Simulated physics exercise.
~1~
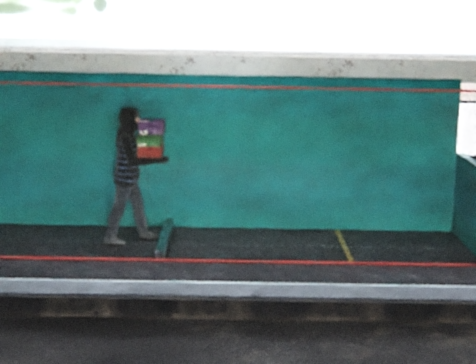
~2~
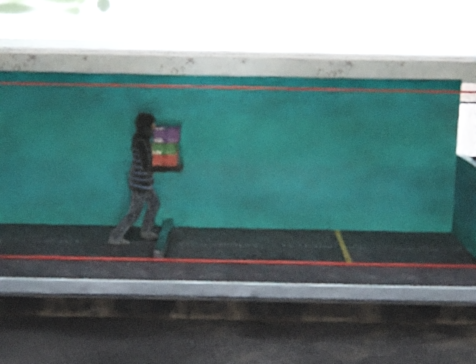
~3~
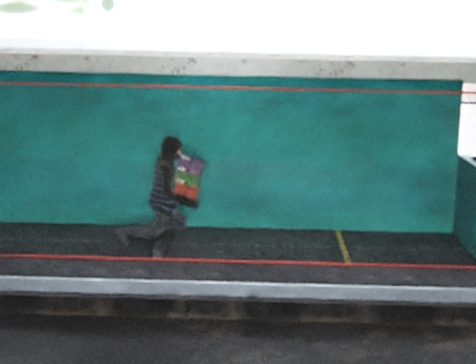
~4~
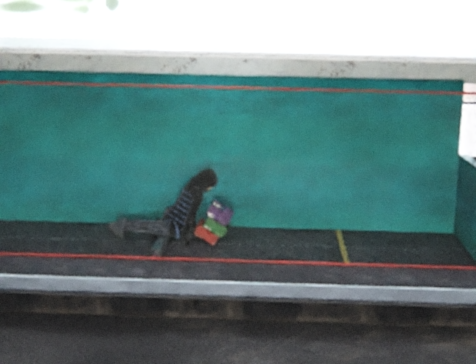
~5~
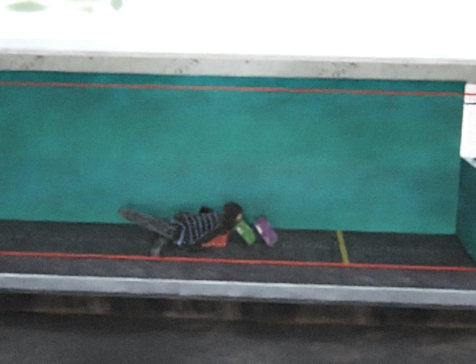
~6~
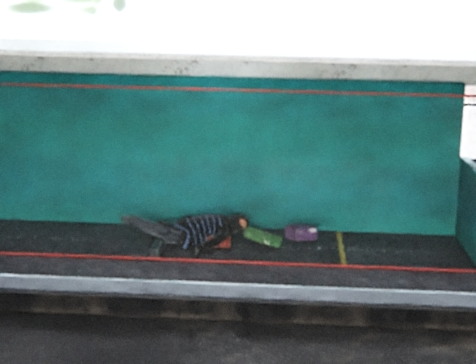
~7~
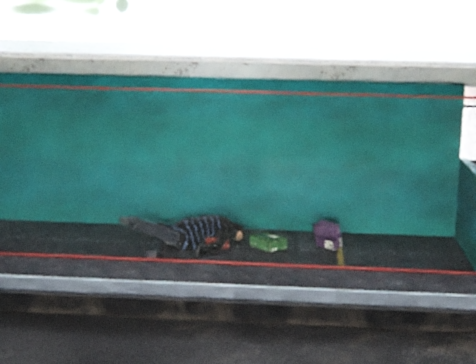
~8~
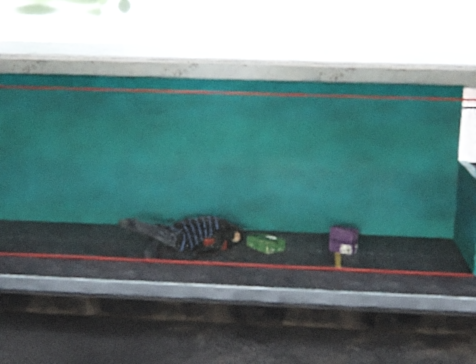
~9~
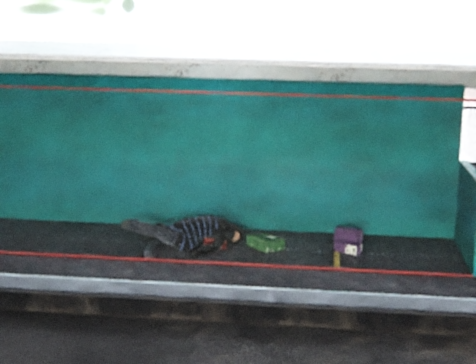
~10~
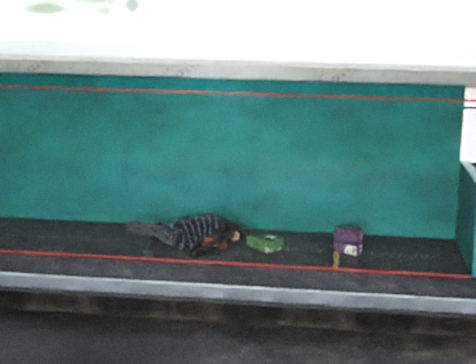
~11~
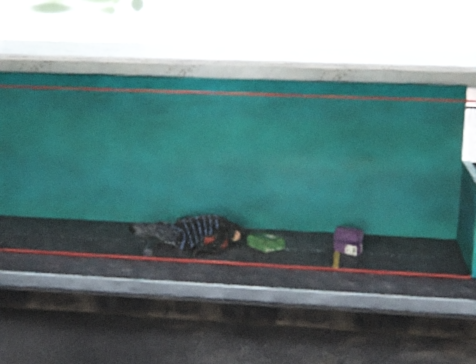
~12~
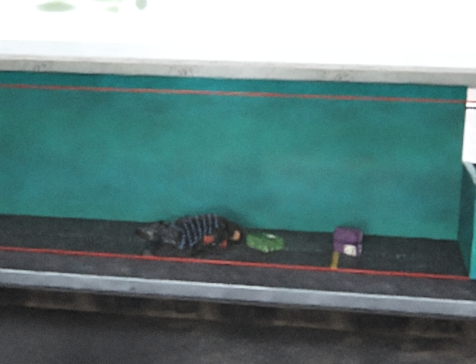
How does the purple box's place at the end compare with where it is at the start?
At the start the purple box is on top of the stack held by the standing person. At the end it lies on the floor farther right, apart from the other boxes and just across the yellow line.
